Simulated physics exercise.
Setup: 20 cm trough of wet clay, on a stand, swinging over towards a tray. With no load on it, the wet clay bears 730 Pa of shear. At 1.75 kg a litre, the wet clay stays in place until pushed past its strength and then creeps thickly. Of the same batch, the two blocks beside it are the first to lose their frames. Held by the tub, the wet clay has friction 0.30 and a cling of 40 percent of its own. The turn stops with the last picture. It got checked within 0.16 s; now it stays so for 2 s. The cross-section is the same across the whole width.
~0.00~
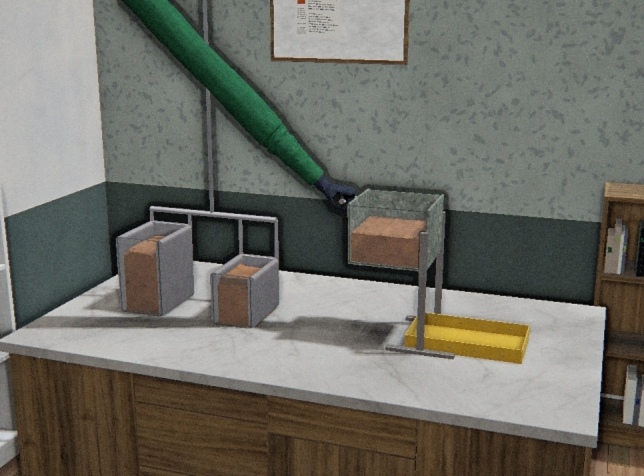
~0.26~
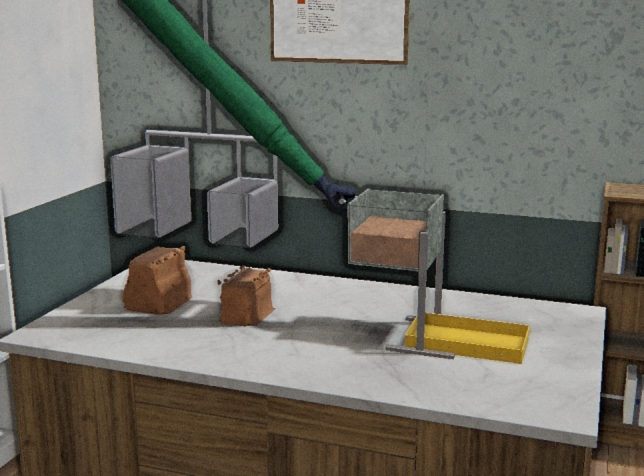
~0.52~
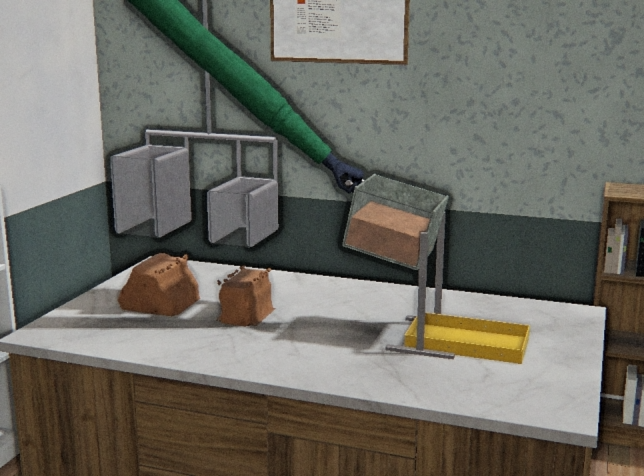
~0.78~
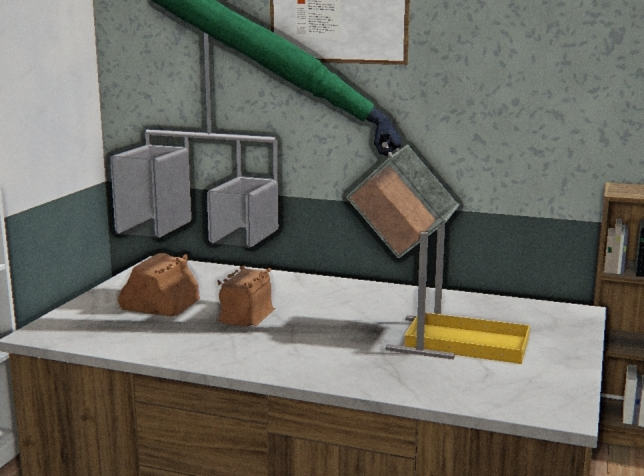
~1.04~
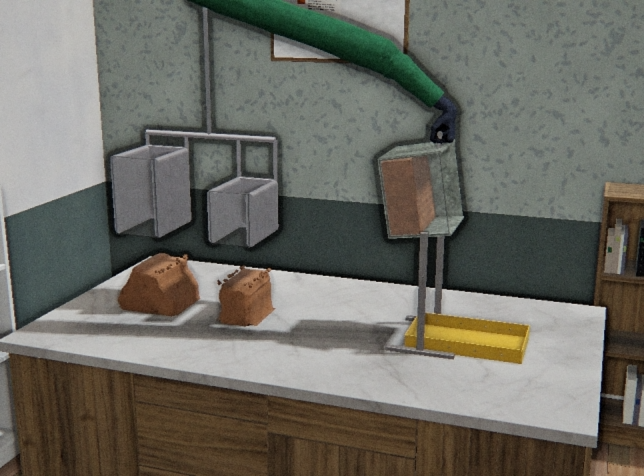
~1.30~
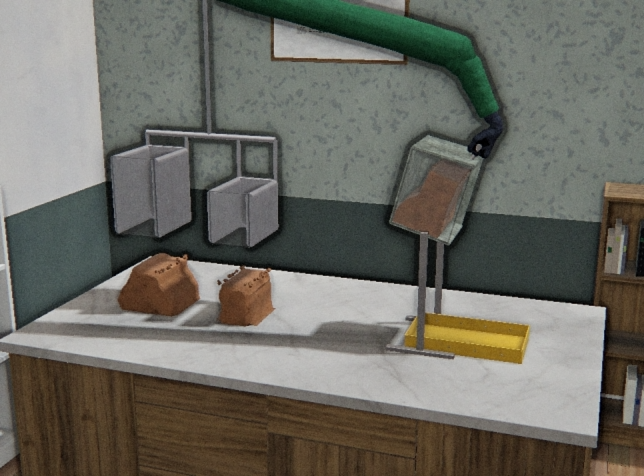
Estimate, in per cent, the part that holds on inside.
The part holding on inside is about 41 %.
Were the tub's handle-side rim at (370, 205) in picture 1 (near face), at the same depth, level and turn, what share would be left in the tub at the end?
That would leave about 50 % in the tub.
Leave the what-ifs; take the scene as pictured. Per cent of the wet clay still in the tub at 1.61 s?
The tub holds some 40 % at that moment.
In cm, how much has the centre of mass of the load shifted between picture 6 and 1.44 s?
8 cm.
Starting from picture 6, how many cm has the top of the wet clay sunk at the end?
12 cm.
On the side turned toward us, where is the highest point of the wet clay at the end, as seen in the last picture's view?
Close to pixel (418, 206).
After 1.44 s, the tub is at 105 degrees and holds 63 %.
After 1.61 s, the tub is at 105 degrees and holds 41 %.
After 1.78 s, the tub is at 105 degrees and holds 41 %.
After 1.95 s, the tub is at 105 degrees and holds 41 %.
After 3.30 s, the tub is at 105 degrees and holds 41 %.
